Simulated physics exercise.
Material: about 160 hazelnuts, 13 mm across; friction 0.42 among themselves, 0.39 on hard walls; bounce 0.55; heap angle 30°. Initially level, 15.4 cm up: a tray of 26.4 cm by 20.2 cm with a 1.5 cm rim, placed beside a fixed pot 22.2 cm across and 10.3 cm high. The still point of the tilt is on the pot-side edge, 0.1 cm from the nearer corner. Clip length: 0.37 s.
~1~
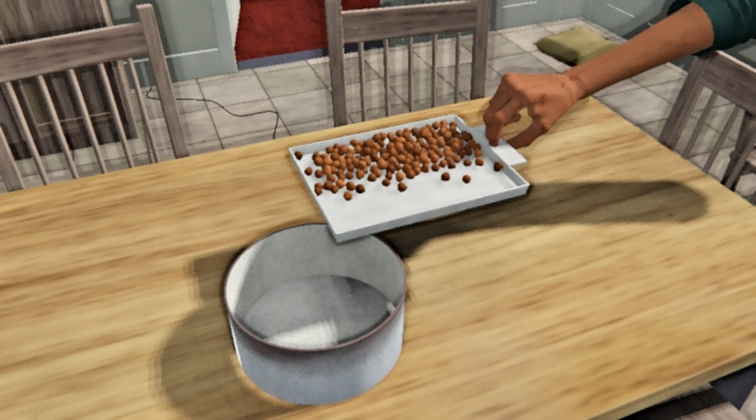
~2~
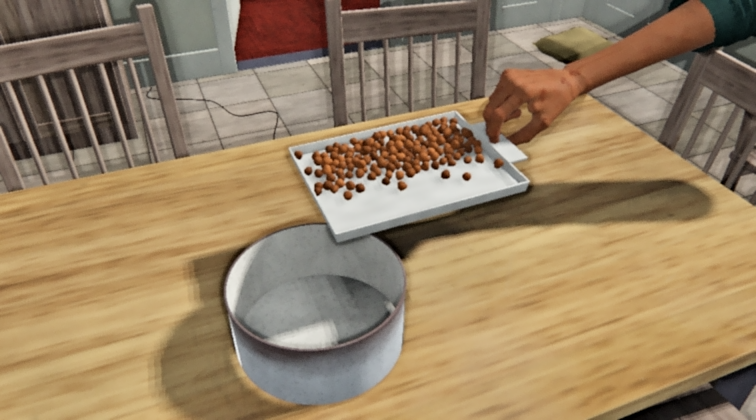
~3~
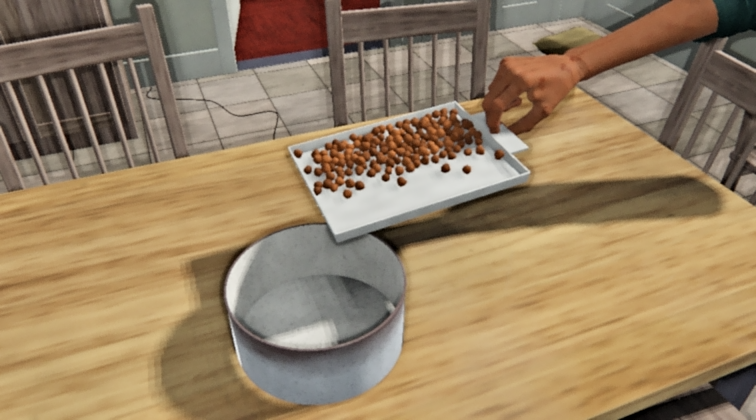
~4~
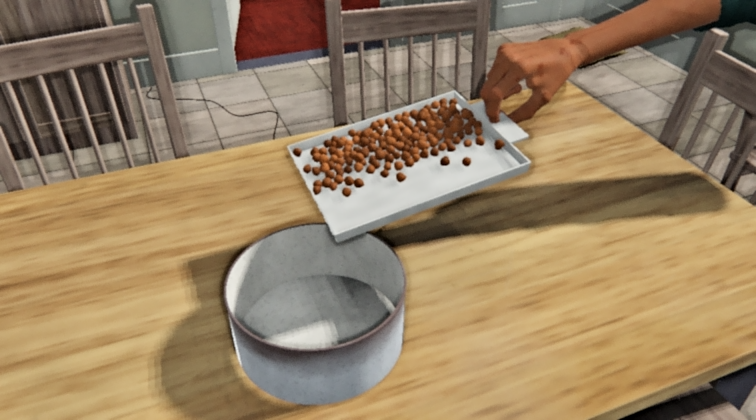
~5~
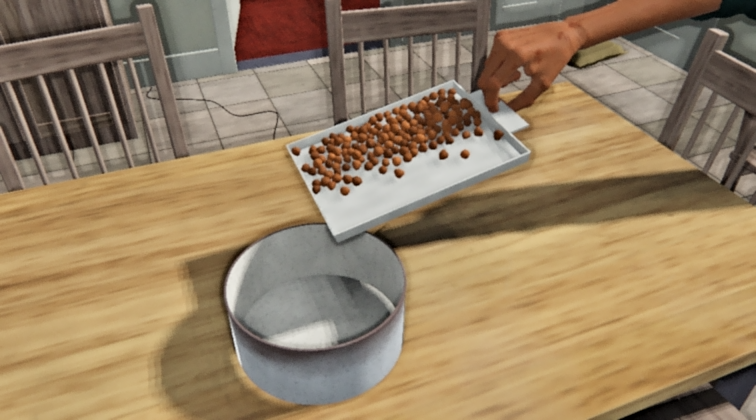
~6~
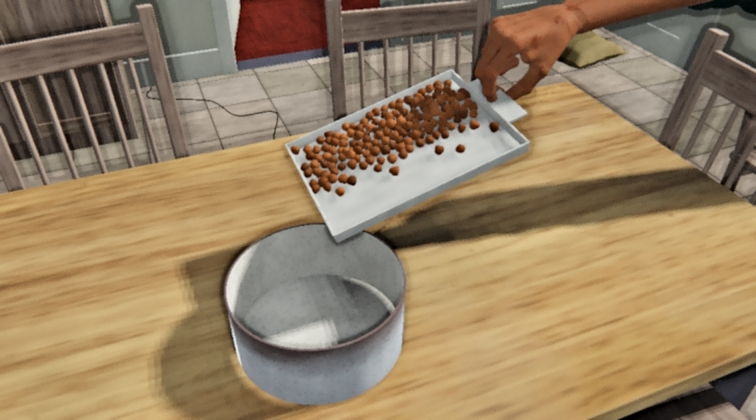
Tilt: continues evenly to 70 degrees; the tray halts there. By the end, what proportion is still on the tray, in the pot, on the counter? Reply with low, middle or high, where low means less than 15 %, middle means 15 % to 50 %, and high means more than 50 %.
My answer: Tray - high; pot - low; counter - low.
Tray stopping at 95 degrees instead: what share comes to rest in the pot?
Result: Close to 75 %.
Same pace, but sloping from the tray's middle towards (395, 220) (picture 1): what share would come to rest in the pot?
The share comes to about 10 in a hundred.
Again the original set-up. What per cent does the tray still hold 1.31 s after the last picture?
Some 95 per cent of the load.
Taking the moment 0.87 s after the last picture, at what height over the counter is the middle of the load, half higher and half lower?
Median height: Approx. 22 cm.
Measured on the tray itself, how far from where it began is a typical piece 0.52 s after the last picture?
About 8 cm.
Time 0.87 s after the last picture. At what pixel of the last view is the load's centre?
Somewhere about (325, 147) in the last view.
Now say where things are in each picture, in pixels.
In the first frame, tray tilt 0 degrees, front corners at (337, 232) and (526, 184); middle of the pieces at (393, 155); pot at (316, 279).
In the second frame, tray tilt 1 degrees, front corners at (337, 232) and (527, 181); middle of the pieces at (393, 153).
In the third frame, tray tilt 4 degrees, front corners at (337, 232) and (528, 172), lowest corner left front; middle of the pieces at (393, 148).
In the fourth frame, tray tilt 8 degrees, front corners at (336, 233) and (528, 162), lowest corner left front; middle of the pieces at (392, 142).
In the fifth frame, tray tilt 12 degrees, front corners at (335, 233) and (528, 152), lowest corner left front; middle of the pieces at (390, 137).
In the sixth frame, tray tilt 16 degrees, front corners at (334, 233) and (527, 142), lowest corner left front; middle of the pieces at (387, 133); pot at (316, 279).
Then, 0.52 s after the last picture, tilt 41 degrees; the tray holds 100 %, the pot 0 %.
Then, 0.87 s after the last picture, tilt 59 degrees; the tray holds 95 %, the pot 5 %.
Then, 1.31 s after the last picture, tilt 70 degrees; the tray holds 95 %, the pot 5 %.
In the end, tray 95 %, pot 5 %, counter 0 %.
